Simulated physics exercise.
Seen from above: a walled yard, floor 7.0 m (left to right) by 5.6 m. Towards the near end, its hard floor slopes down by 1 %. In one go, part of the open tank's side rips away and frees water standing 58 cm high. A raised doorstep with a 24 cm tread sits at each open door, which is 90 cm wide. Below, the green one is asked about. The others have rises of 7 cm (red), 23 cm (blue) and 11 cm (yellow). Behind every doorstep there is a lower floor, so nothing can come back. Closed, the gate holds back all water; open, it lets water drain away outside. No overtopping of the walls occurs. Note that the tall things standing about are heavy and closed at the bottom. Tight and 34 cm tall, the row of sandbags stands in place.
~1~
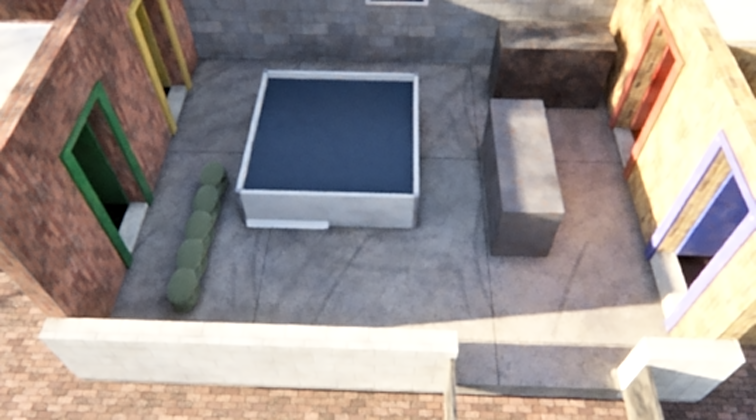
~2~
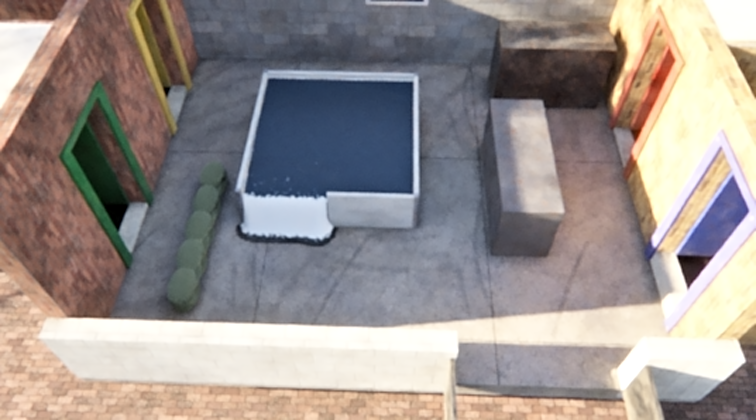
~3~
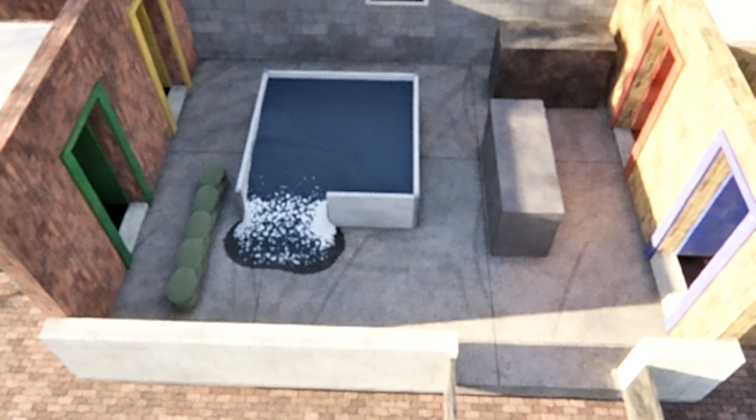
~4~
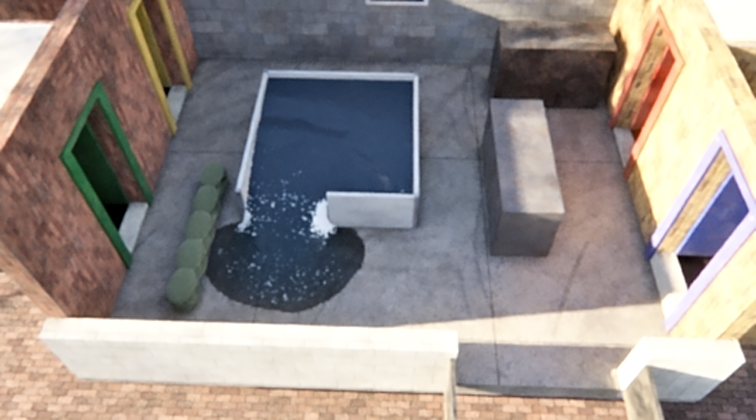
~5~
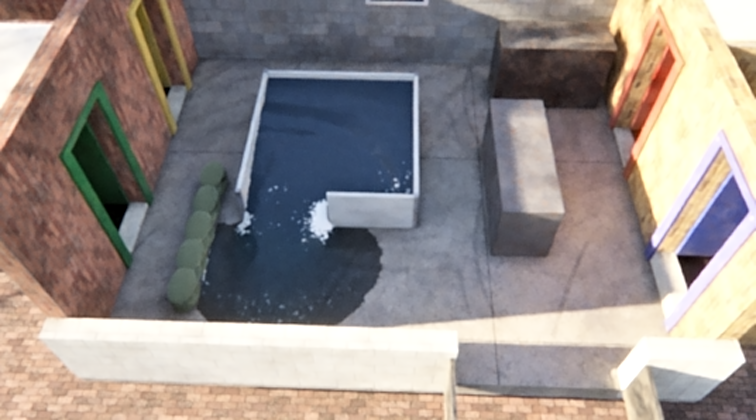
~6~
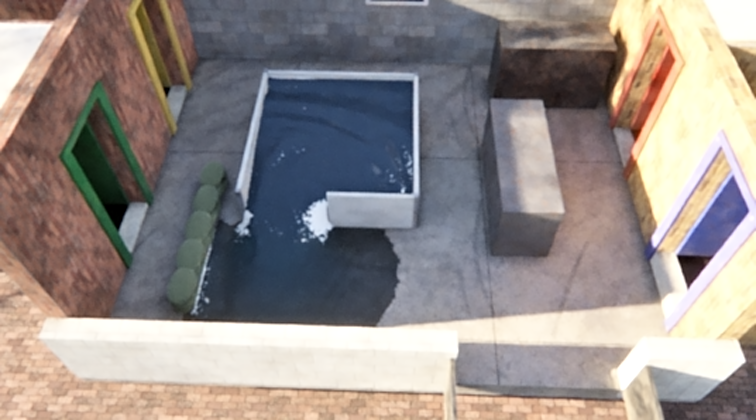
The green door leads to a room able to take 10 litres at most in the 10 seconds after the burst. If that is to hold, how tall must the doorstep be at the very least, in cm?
Close to 6 cm is just enough.
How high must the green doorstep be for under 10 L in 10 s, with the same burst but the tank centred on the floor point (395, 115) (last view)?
Near 4.5 cm.
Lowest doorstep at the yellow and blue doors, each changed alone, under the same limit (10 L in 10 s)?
About 7.5 cm at yellow and about 18 cm at blue.
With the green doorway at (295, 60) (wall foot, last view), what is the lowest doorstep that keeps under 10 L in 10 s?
Roughly 7.0 cm.
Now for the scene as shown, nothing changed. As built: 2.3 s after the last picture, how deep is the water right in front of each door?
Depth (cm): Green 8 / red 0 / blue 0 / yellow 0.
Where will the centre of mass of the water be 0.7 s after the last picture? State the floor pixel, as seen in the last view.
The water's centre is at about (324, 192).
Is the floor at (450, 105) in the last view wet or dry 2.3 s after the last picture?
At that moment it's not yet touched.
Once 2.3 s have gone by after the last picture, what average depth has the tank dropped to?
The mean depth is about 32 cm.
Then, 0.7 s after the last picture water covers 15 % of the floor, deepest (44 cm) near (206, 341); it has not reached the green door.
Then, 2.3 s after the last picture water covers 45 % of the floor, deepest (39 cm) near (100, 352); 8 cm at the green door, 0 litres in over its 8 cm doorstep.
Then, 9.3 s after the last picture water covers 95 % of the floor, deepest (15 cm) near (570, 79); 7 cm at the green door, 1 litre in over its 8 cm doorstep.
At the green door as built, the water peaked near 8 cm, 4.5 s after the last picture.
Run again over the same 10 s with other heights there, 13 litres in over 5.5 cm, 6 litres over 6.5 cm. The limit of 10 litres is kept from about 6 cm up.
